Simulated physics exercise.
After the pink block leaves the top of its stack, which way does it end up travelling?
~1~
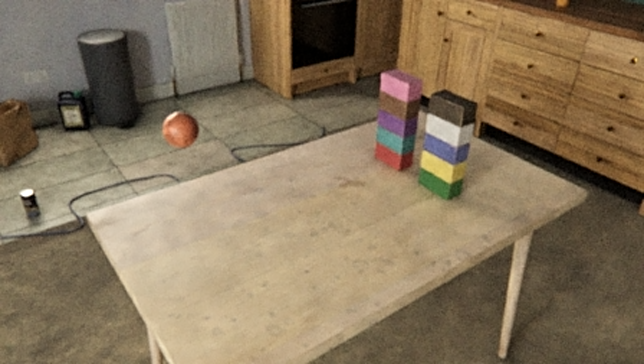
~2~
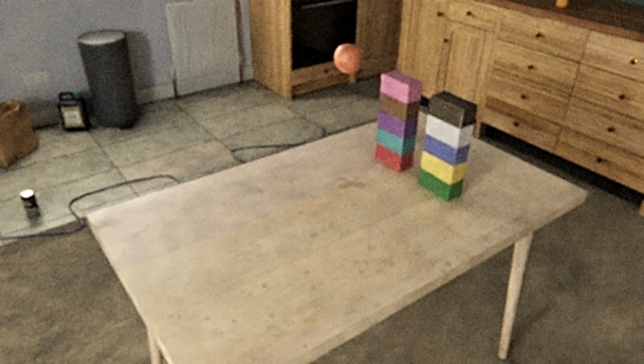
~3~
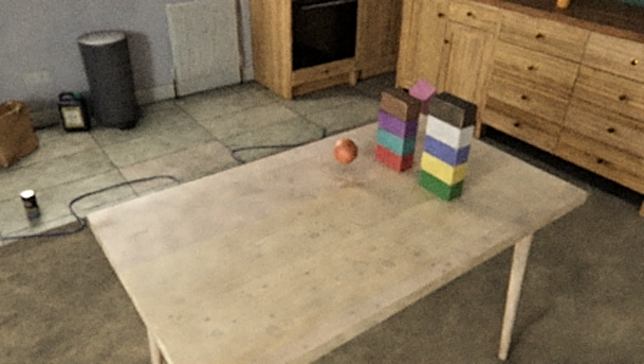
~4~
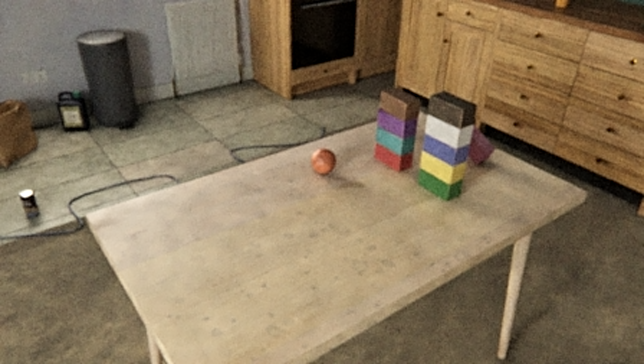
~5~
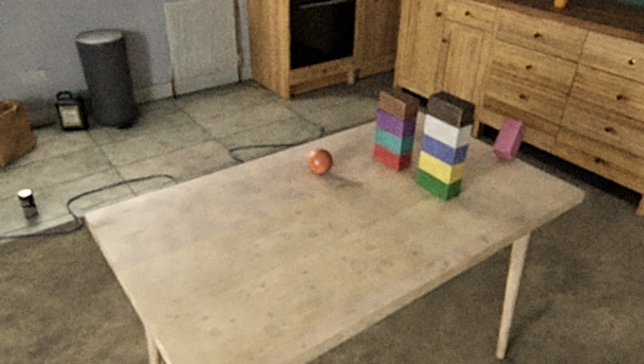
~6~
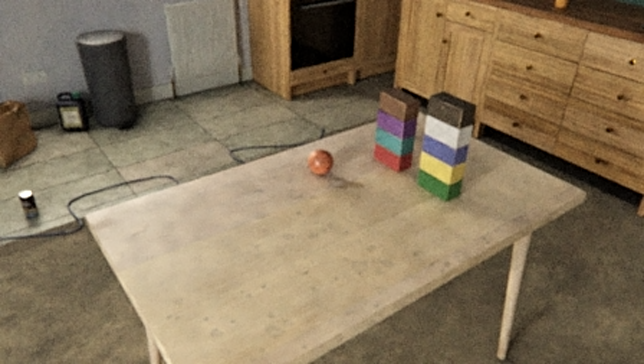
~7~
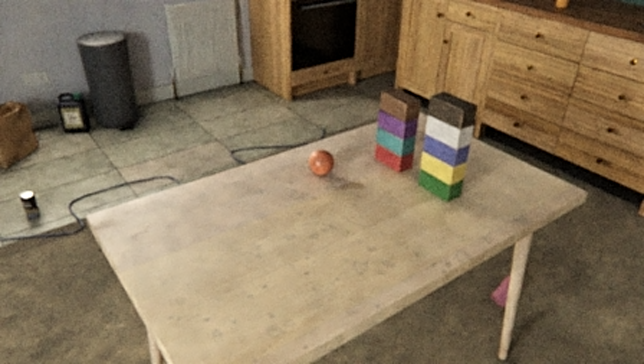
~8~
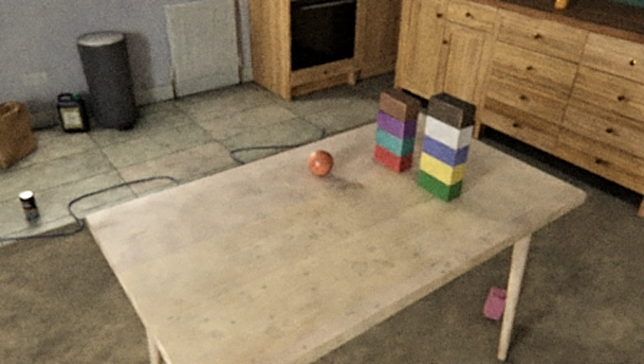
The pink block moves down, dropping past the table to the floor.
